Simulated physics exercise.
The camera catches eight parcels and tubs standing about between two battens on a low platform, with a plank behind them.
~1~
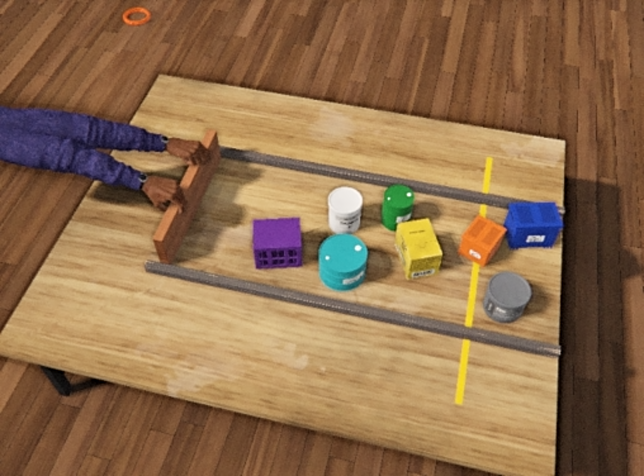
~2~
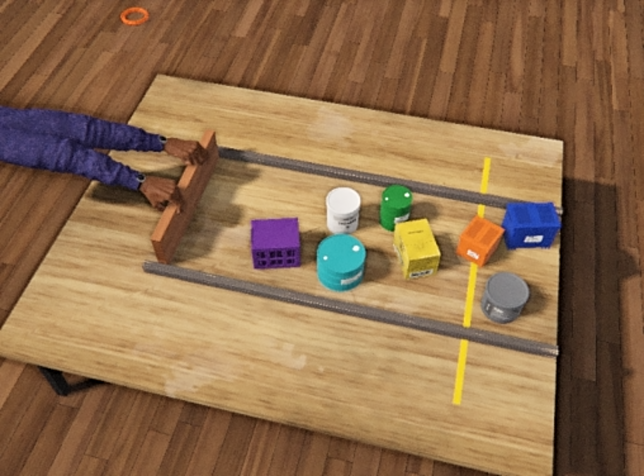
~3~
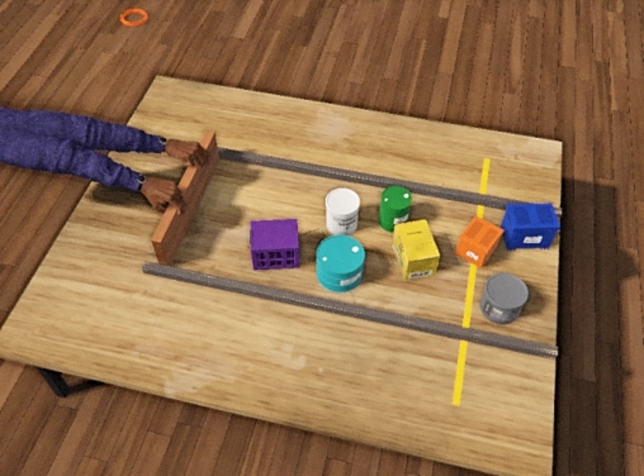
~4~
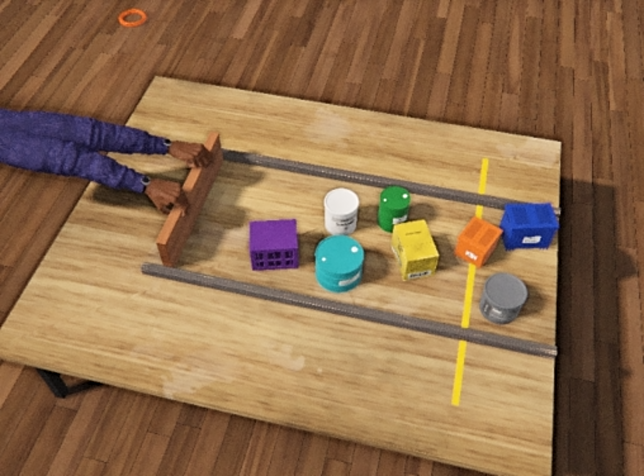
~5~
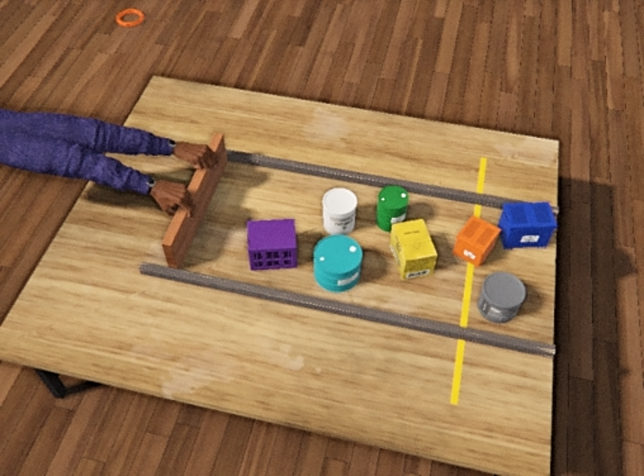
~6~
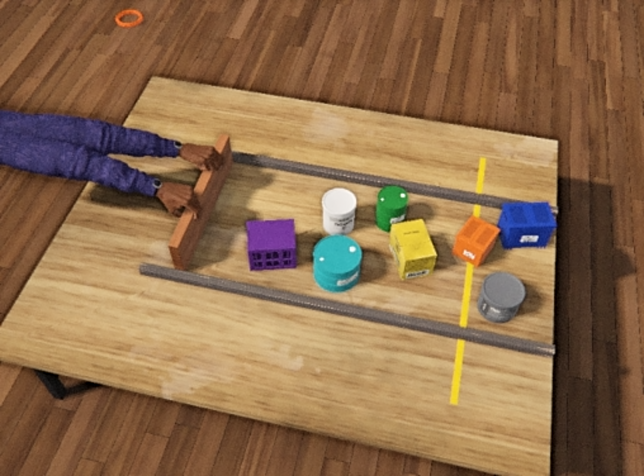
Two hands slide a wooden plank slightly right toward a purple crate while the containers stay still.
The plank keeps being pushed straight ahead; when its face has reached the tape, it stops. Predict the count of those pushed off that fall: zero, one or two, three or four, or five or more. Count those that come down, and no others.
Only a pair or a lone one falls.
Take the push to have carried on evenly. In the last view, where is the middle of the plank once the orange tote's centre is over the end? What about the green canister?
First it's close to (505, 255), next close to (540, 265).
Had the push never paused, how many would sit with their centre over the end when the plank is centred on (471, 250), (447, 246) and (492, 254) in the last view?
Respectively 2, 1 and 3.
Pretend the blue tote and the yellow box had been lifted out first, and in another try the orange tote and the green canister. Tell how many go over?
1 in the first try, 1 in the second.
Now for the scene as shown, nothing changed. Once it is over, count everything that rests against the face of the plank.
Count recorded: 3.
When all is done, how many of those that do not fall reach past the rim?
As for overhanging, the count is 1.
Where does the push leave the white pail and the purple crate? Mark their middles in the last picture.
Roughly at (492, 241) and at (493, 293), in that order.
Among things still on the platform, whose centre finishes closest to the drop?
That's the turquoise canister.
Soon after, none off yet; blue tote at rest near (525, 226); grey pail at rest near (500, 298); orange tote at rest near (475, 242).
After that, none off yet; blue tote at rest near (525, 226); grey pail at rest near (500, 298); orange tote moving near (477, 240).
In the end, the number that fall off is one or two; gone, grey pail and blue tote.
